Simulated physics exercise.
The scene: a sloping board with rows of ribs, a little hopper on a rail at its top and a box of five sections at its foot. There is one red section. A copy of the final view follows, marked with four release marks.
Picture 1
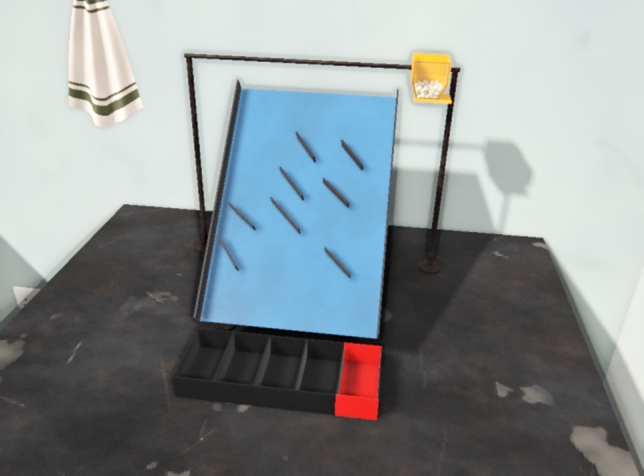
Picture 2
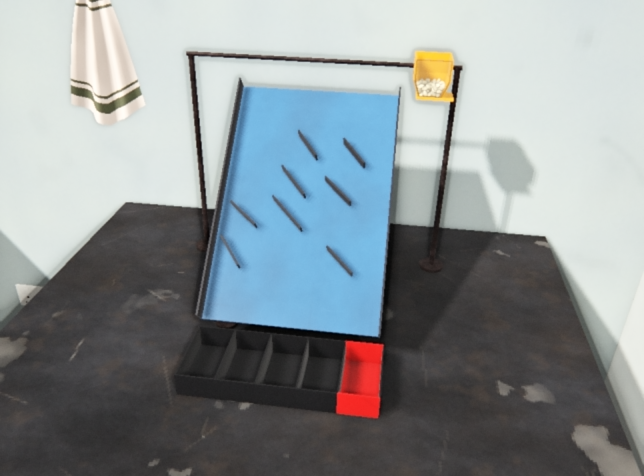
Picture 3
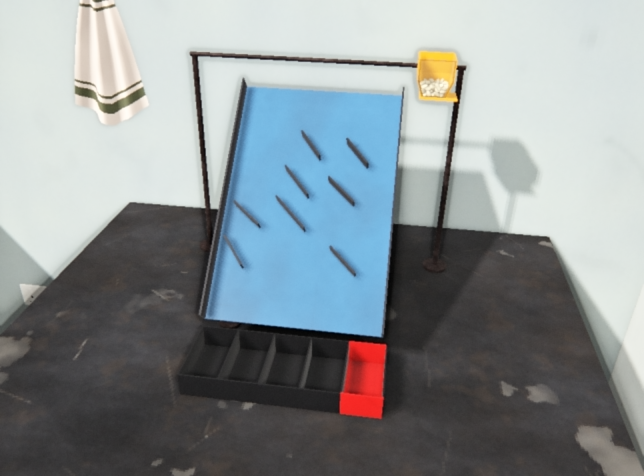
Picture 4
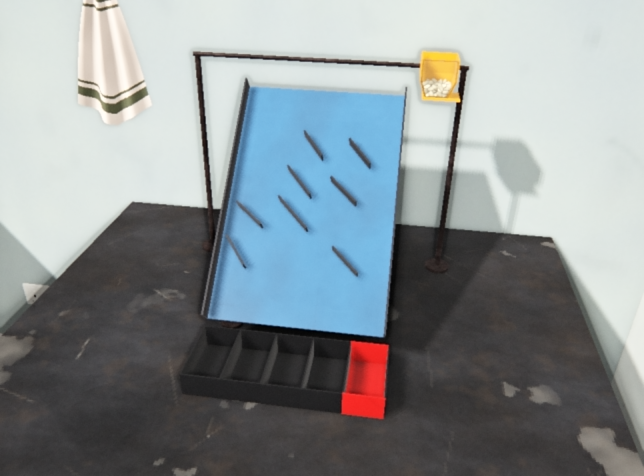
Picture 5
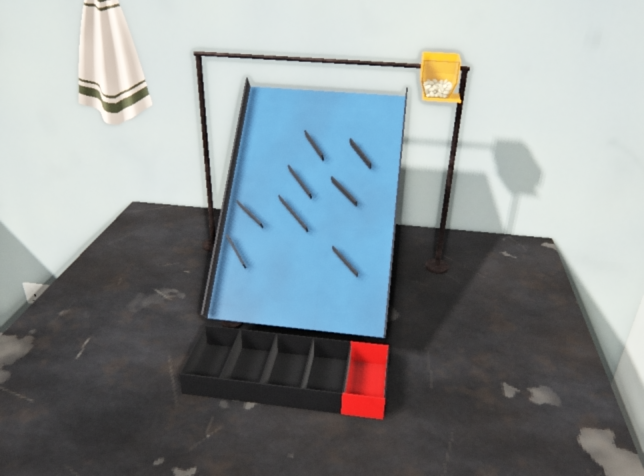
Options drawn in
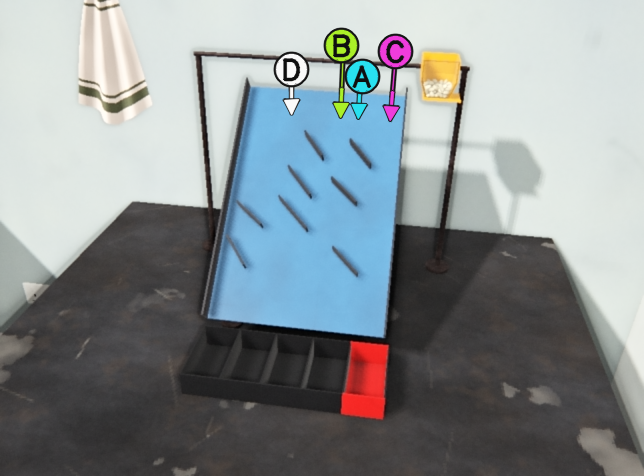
The video shows a sloping blue board with dark ribs, a yellow hopper of white beans on a rail above, and a five-section box with one red section below; the view shifts very slightly, and nothing else visibly moves.
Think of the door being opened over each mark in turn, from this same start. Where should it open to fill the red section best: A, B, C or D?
The answer is mark C.
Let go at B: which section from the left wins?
The fifth.
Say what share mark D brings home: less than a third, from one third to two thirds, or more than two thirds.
Less than a third.
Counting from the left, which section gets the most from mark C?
It is the fifth one.
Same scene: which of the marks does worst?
That is mark D.
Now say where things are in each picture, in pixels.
Hopper at (430, 90), white beans, door shut, in the first picture.
Ribs (298, 130) to (316, 155), (344, 138) to (364, 163), (282, 165) to (304, 194), in the second picture.
Ribs (328, 176) to (353, 201), (234, 201) to (258, 224), (276, 195) to (304, 227), in the third picture.
Ribs (226, 235) to (243, 265), (332, 246) to (357, 273), in the fourth picture.
Red section at (363, 405), number 5 of 5 from the left, in the fifth picture.
On the marked copy, mark A meets the board at (358, 113); mark B meets the board at (340, 112); mark C meets the board at (390, 115); mark D meets the board at (291, 109).
With A, most in the red section, a small part in other sections.
With B, most in the red section, about a quarter in other sections, a stray few outside the box.
With C, nearly all in the red section, a stray few outside the box.
With D, about a quarter in the red section, most in other sections.
